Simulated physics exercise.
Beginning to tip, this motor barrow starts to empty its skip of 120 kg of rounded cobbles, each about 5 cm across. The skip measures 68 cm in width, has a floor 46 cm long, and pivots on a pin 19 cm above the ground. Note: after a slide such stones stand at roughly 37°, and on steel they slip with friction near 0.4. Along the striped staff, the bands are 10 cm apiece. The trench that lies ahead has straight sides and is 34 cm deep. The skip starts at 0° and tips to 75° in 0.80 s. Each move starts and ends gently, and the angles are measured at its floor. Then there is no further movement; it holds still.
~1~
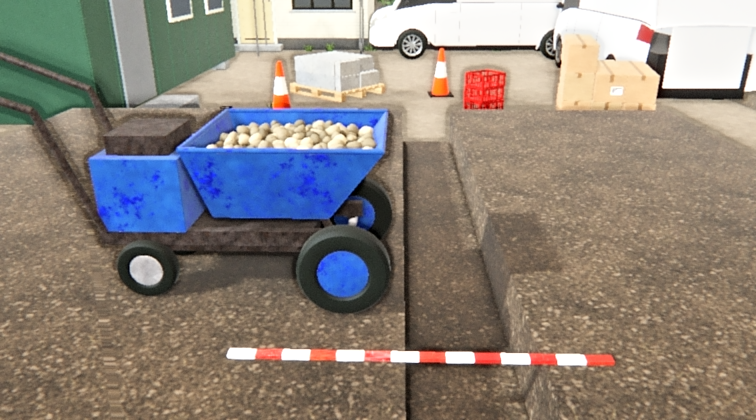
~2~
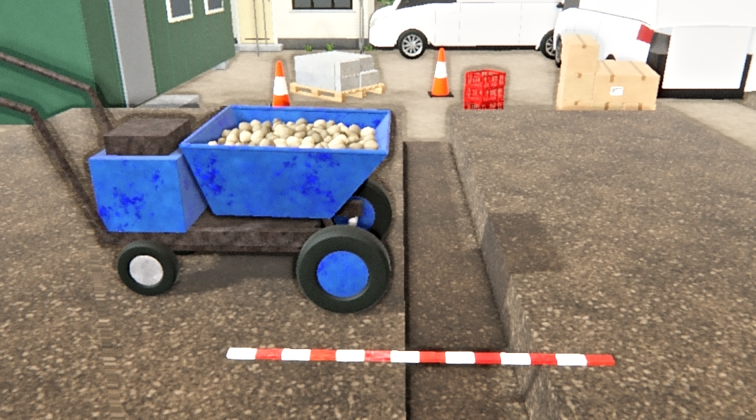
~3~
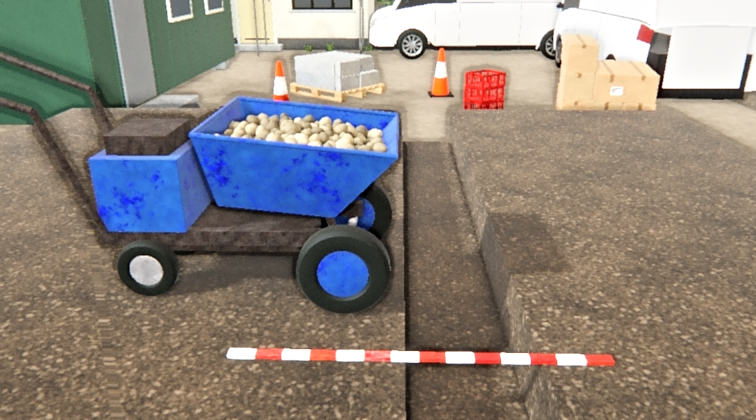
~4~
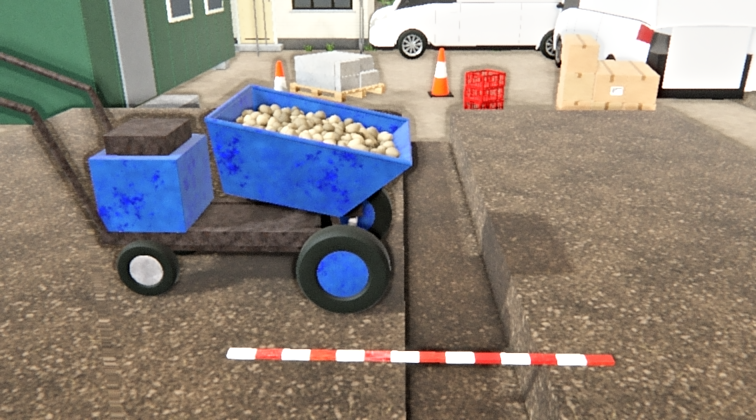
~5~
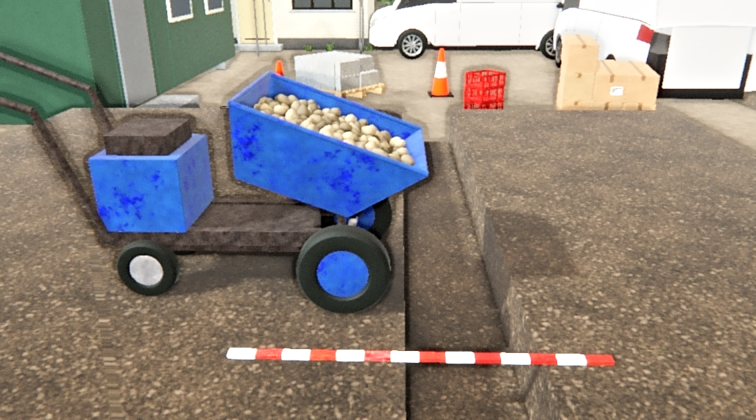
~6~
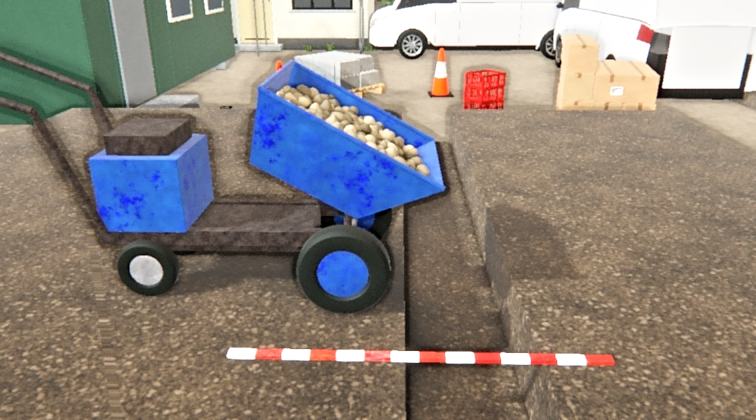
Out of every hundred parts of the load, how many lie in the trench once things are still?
Around 57 out of 100.
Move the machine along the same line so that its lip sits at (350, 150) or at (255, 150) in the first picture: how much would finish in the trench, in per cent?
85 % and 80 %.
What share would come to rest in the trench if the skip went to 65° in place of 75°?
Roughly 65% would end there.
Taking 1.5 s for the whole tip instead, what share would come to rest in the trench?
Then some 70 per cent would.
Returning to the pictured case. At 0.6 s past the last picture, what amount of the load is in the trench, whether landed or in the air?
Something like 20 in a hundred.
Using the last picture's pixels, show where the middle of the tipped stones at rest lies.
Their middle lands near (502, 318).
Then, 0.3 s after the last picture the floor is at 63°, 100 % in the skip; the foremost stones are at (469, 220).
Then, 0.6 s after the last picture the floor is at 75°, 60 % in the skip, 22 % in the trench, 17 % past the trench; the foremost stones are at (565, 284).
Then, 0.9 s after the last picture the floor is at 75°, 16 % in the skip, 42 % in the trench, 43 % past the trench; the foremost stones are at (712, 283).
Then, 2.9 s after the last picture the floor is at 75°, 0 % in the skip, 57 % in the trench, 43 % past the trench; the foremost stones are past the picture's edge.
